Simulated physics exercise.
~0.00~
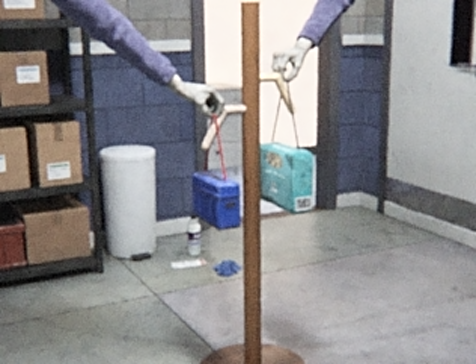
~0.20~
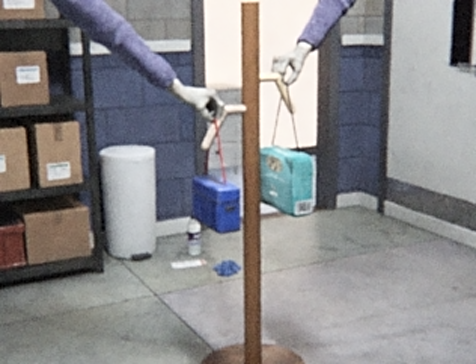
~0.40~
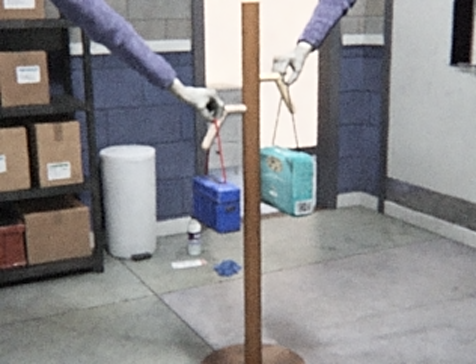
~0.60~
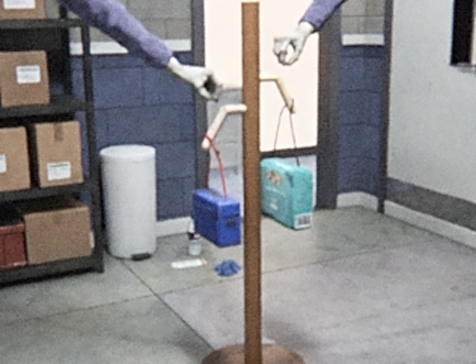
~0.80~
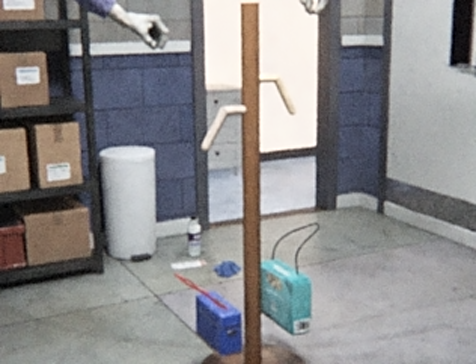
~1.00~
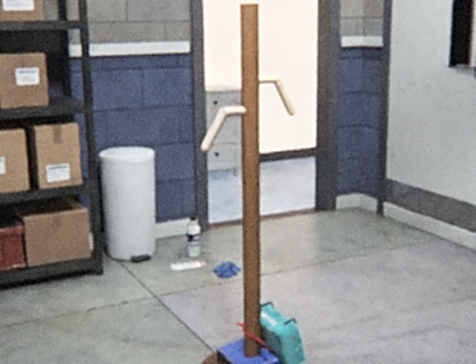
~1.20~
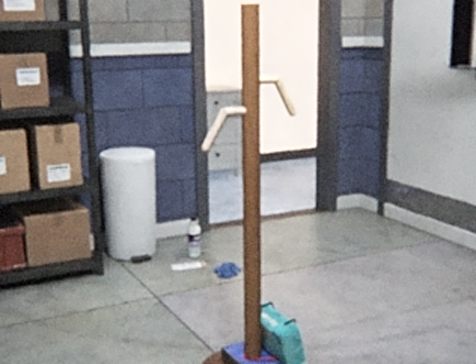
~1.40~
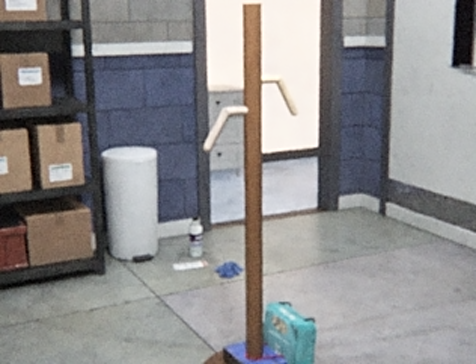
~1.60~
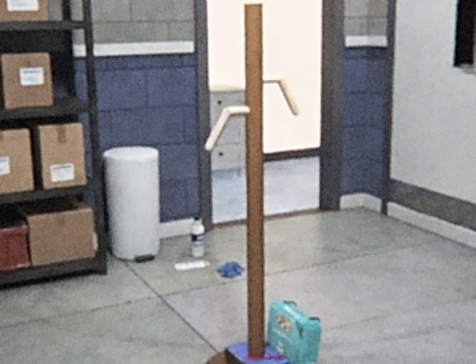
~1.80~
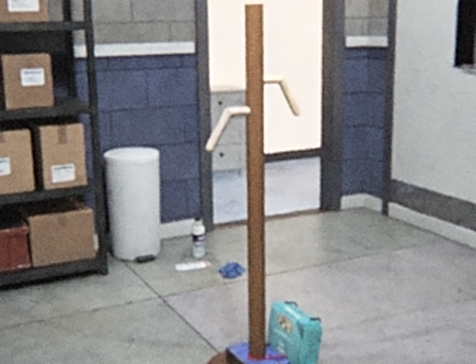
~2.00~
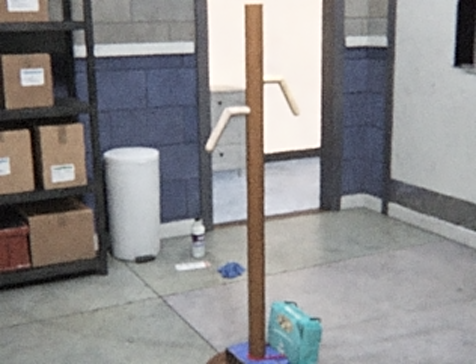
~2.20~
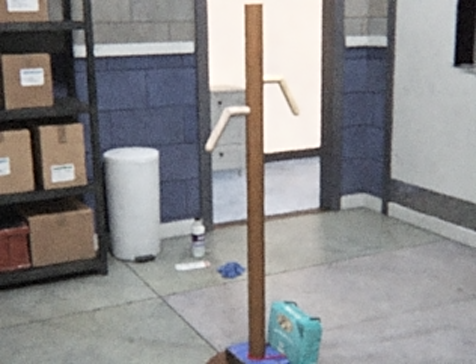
A blue case and a turquoise bag hang by loops from two downward-sloping pegs on a wooden post until two gloved hands let go and withdraw; both slide off and drop, the blue case ending on its side at the post's base, the turquoise bag leaning beside it.
